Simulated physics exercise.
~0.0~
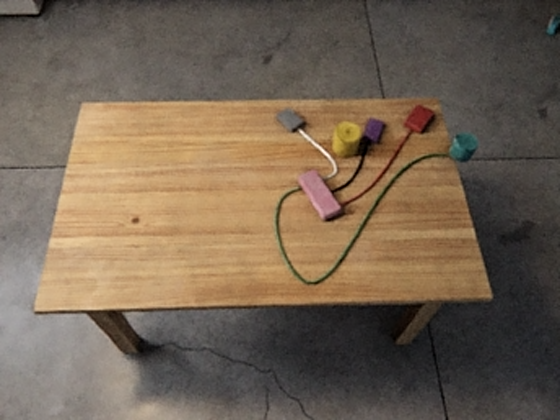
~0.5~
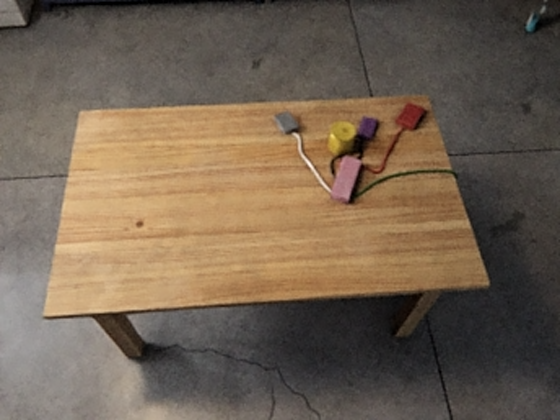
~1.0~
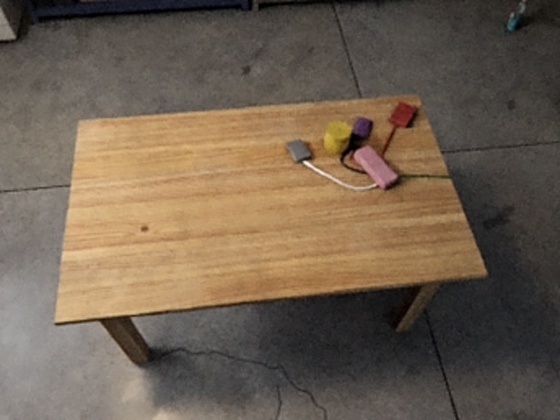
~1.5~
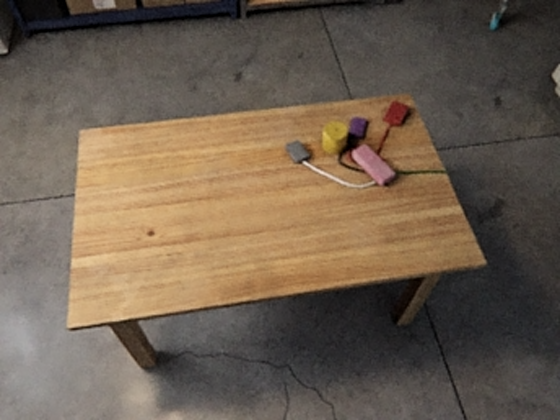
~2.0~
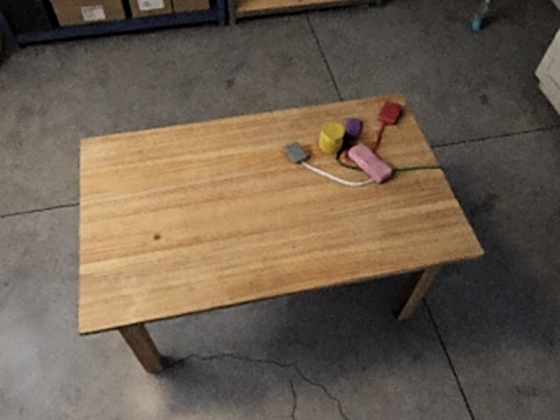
A teal speaker on a green cable sits at the right edge of a wooden table on a grey concrete floor, seen from above as the view drifts slightly sideways. Thin cables link a pink power strip to it and to a grey phone, a purple drive and a red charger, with a yellow tub among them. The speaker drops out of sight past the edge, and the green cable pulls the strip rightward. The white cable then draws the phone a little right and nearer. Finally everything rests, the charger, tub and drive still near their places.
